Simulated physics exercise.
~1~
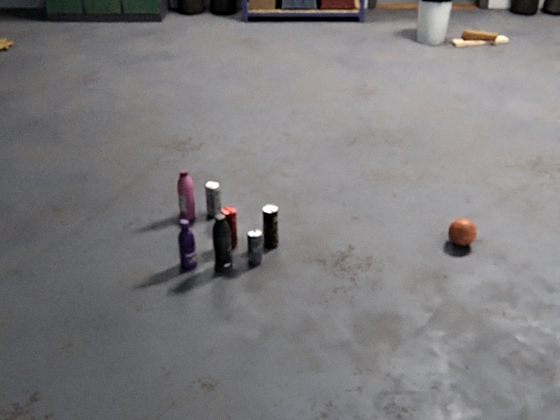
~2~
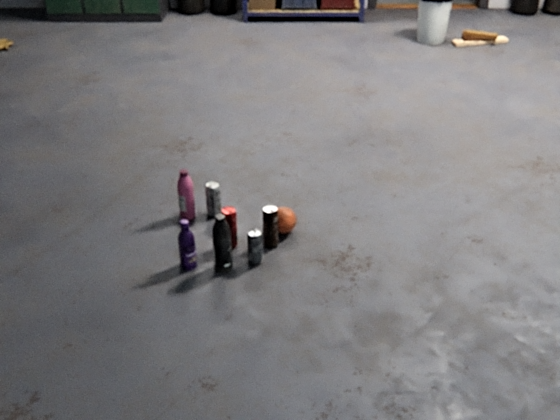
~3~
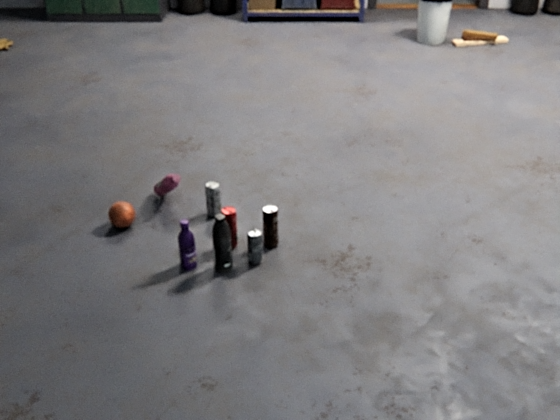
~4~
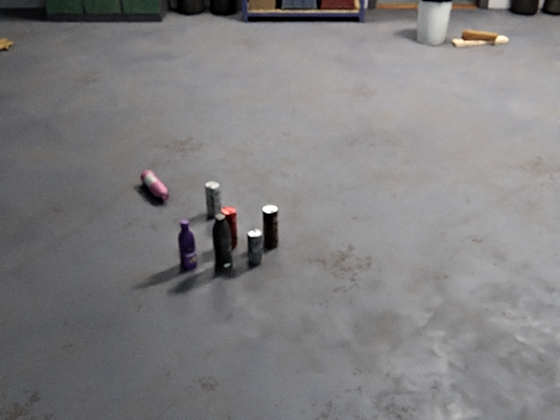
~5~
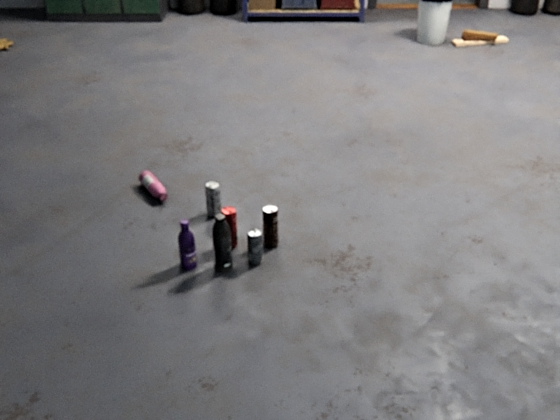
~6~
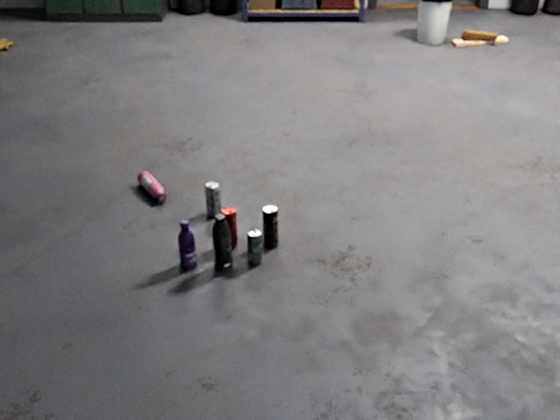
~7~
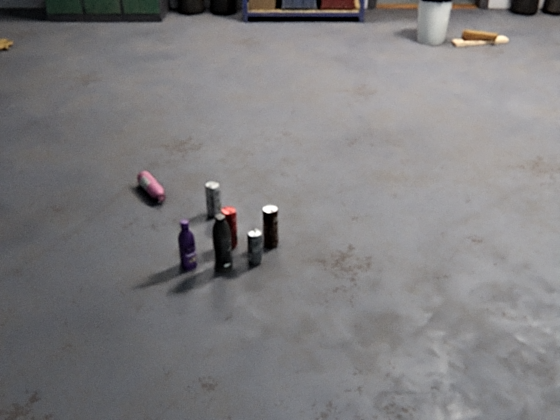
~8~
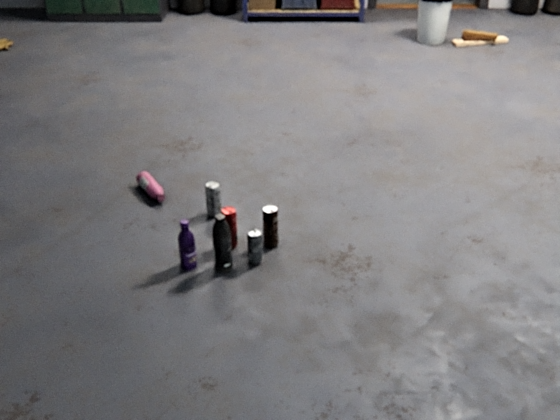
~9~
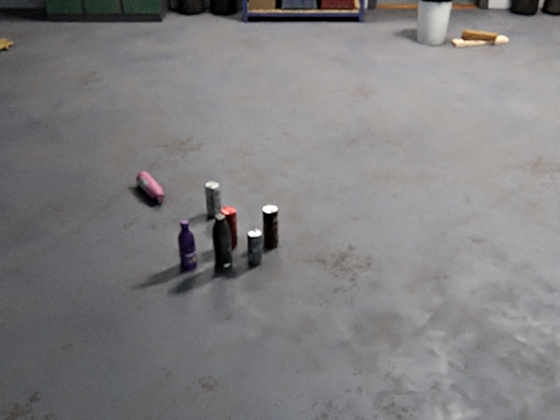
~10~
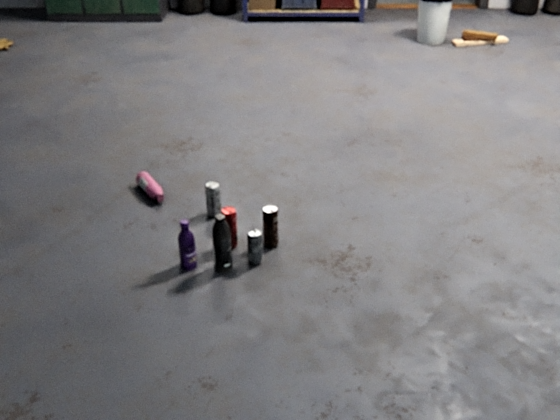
On a grey concrete floor, an orange ball rolled left toward a cluster of upright bottles and cans, passed behind some of them and knocked over the pink bottle before leaving view, and the pink bottle ended up on its side while the others stayed standing.
